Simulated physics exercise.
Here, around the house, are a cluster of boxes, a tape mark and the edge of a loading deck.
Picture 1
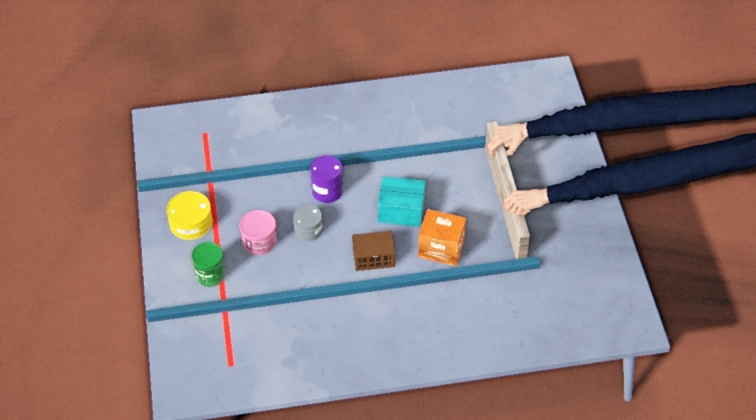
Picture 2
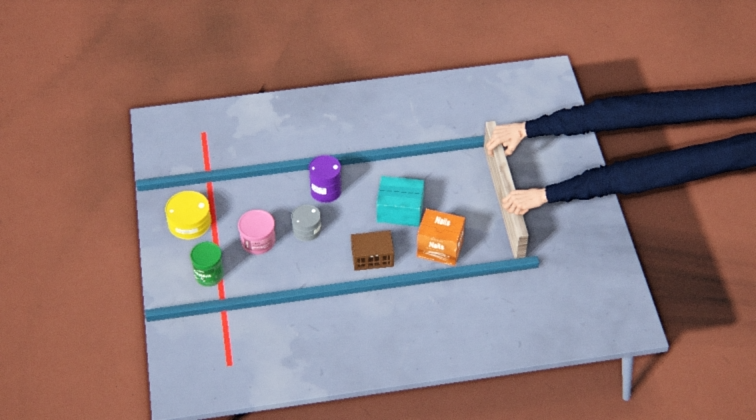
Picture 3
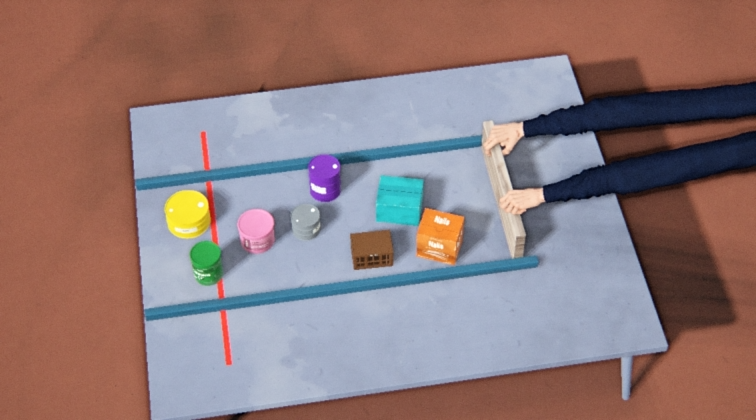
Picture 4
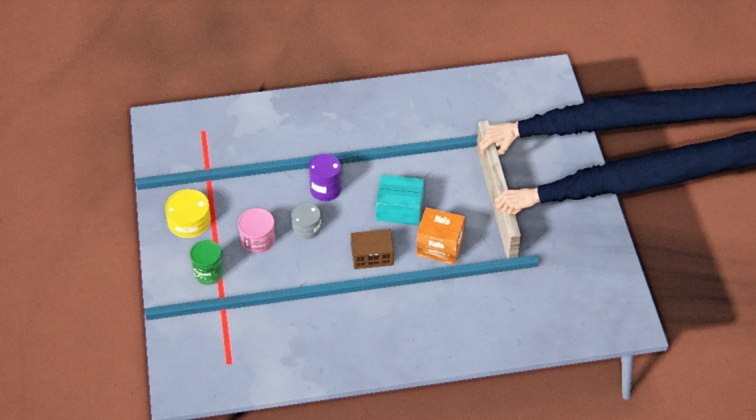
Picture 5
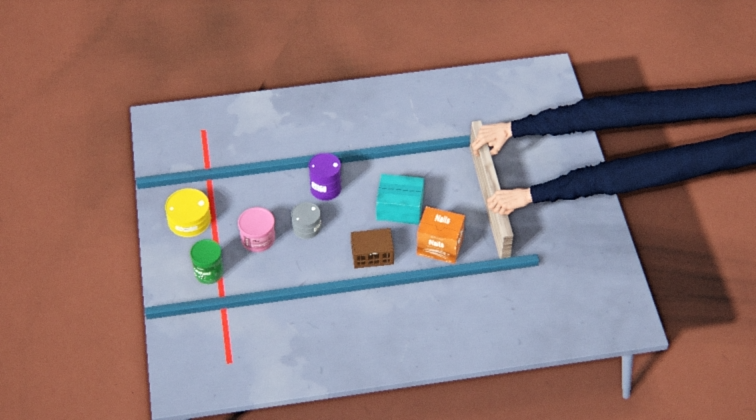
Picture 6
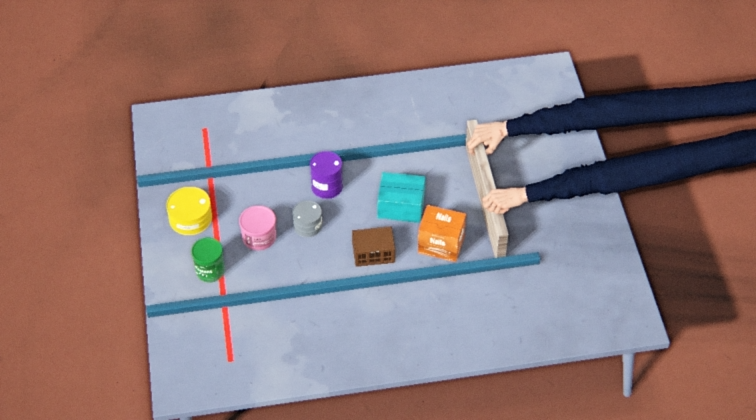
On a grey tabletop, two hands slide a wooden plank slightly left between blue rails, while colourful canisters and boxes stay still.
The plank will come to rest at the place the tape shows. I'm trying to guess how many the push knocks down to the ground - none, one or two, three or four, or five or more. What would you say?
I would say one or two.
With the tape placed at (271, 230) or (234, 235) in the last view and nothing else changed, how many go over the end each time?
Counts: 0, 1.
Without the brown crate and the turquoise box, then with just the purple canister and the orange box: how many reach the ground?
Well, the first time you'd get 0, and the next time 1.
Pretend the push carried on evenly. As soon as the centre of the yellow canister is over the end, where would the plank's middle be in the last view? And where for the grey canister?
Points: About (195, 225) and about (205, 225).
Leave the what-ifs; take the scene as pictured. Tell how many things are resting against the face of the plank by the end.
3.
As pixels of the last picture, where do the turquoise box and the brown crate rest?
The turquoise box ends up near (194, 231), and the brown crate near (159, 277).
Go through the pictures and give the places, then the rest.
In the first picture, yellow canister (190, 215); green pail (209, 265); pink pail (259, 233); plank (506, 190); tape (217, 242).
In the second picture, green pail (208, 265); brown crate (372, 250).
In the third picture, pink pail (257, 232); purple canister (325, 178).
In the fourth picture, yellow canister (188, 213); plank (498, 190).
In the fifth picture, green pail (207, 262); turquoise box (400, 199).
In the sixth picture, yellow canister (190, 211); green pail (209, 260); pink pail (258, 228); plank (486, 189); tape (217, 237).
Soon after, none off yet; yellow canister at rest near (190, 211); green pail at rest near (209, 260); pink pail at rest near (258, 228).
Then, none off yet; yellow canister at rest near (190, 211); green pail at rest near (209, 260); pink pail moved a little near (247, 231).
Further on, none off yet; yellow canister at rest near (189, 211); green pail moved about its own width near (176, 267); pink pail moved well along near (179, 243).
At rest, the number that fall off is one or two; fallen, pink pail and green pail.
